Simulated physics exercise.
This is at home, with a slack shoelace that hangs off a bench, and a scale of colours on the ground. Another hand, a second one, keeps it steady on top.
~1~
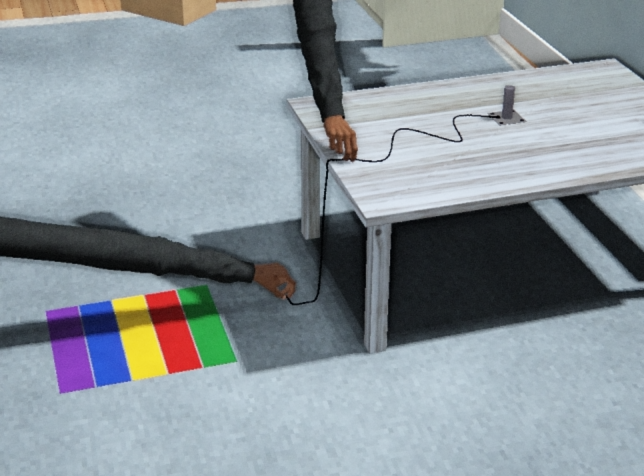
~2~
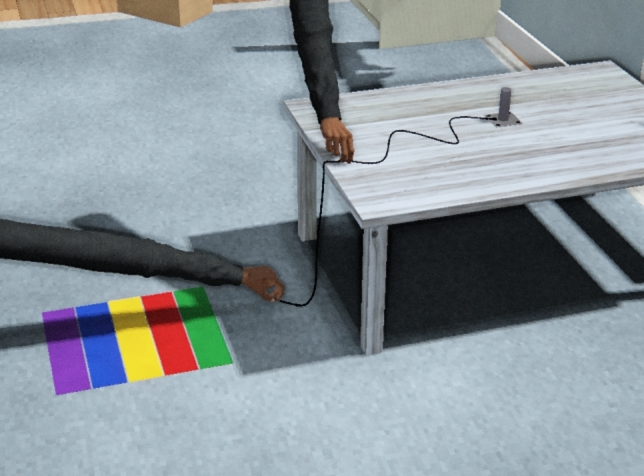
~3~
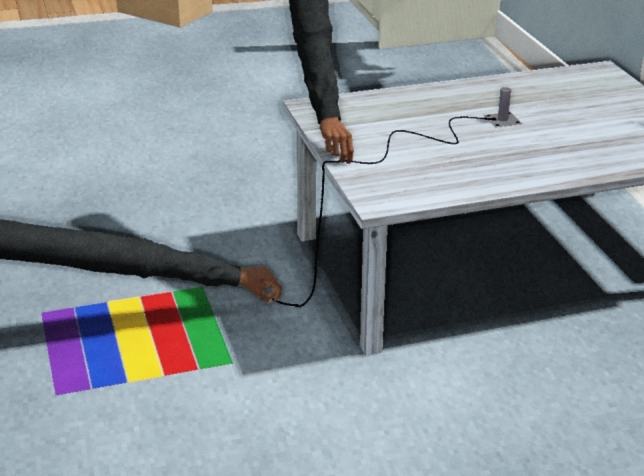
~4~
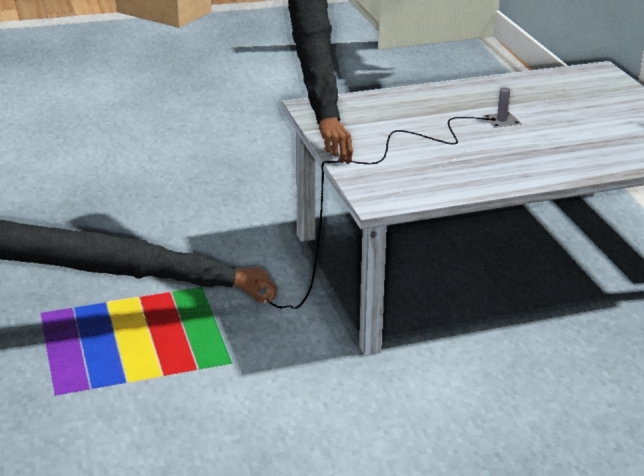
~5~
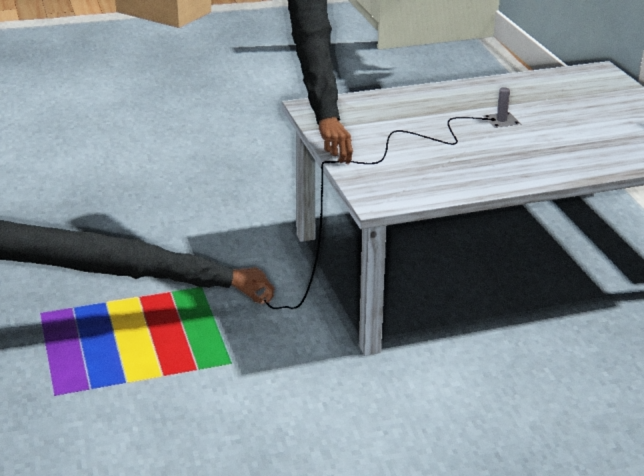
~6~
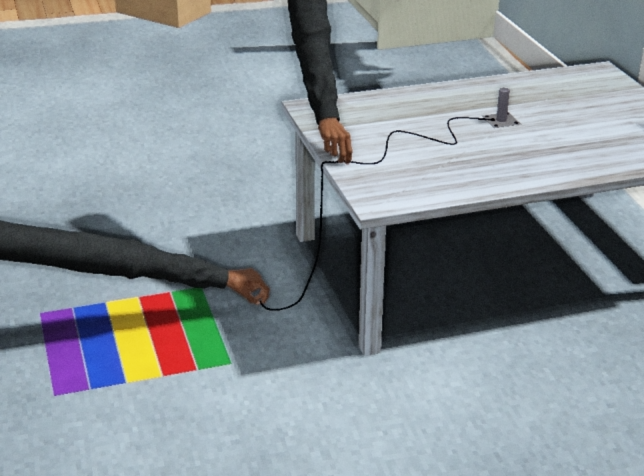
Hand near the floor drawing the end of a dark cord slightly left beside coloured stripes, another hand steadying it on the bench.
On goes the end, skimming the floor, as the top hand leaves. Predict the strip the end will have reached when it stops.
I would say the purple strip.
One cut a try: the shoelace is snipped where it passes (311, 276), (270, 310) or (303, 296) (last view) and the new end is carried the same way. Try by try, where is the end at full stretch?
The pixels are (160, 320) for the first, (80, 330) for the second and (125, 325) for the third.
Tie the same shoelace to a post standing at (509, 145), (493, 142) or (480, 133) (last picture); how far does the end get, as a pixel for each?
Results per try: (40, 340); (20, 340); (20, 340).
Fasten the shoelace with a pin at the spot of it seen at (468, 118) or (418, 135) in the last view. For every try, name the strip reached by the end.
In order, purple and yellow.
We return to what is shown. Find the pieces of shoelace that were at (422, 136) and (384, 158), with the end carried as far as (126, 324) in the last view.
Near (374, 147) and (312, 188).
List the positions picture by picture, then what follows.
The first picture shows end (287, 296); green (215, 350); red (181, 356); yellow (146, 362); blue (110, 368); purple (74, 375).
The second picture shows end (275, 299); shoelace through (460, 117) (447, 142) (389, 140) (353, 161) (320, 215) (316, 281).
The third picture shows end (273, 299).
The fourth picture shows end (268, 300); shoelace through (458, 118) (445, 143) (388, 140) (351, 162) (321, 215) (312, 282).
The fifth picture shows end (265, 300).
The sixth picture shows end (261, 301); shoelace through (458, 118) (445, 143) (388, 140) (351, 162) (321, 215) (309, 281).
Early on, end near (126, 324); over yellow.
Midway, end near (84, 331); over blue.
At the end of the slack, end near (59, 335); over purple. The end stops over the purple strip.
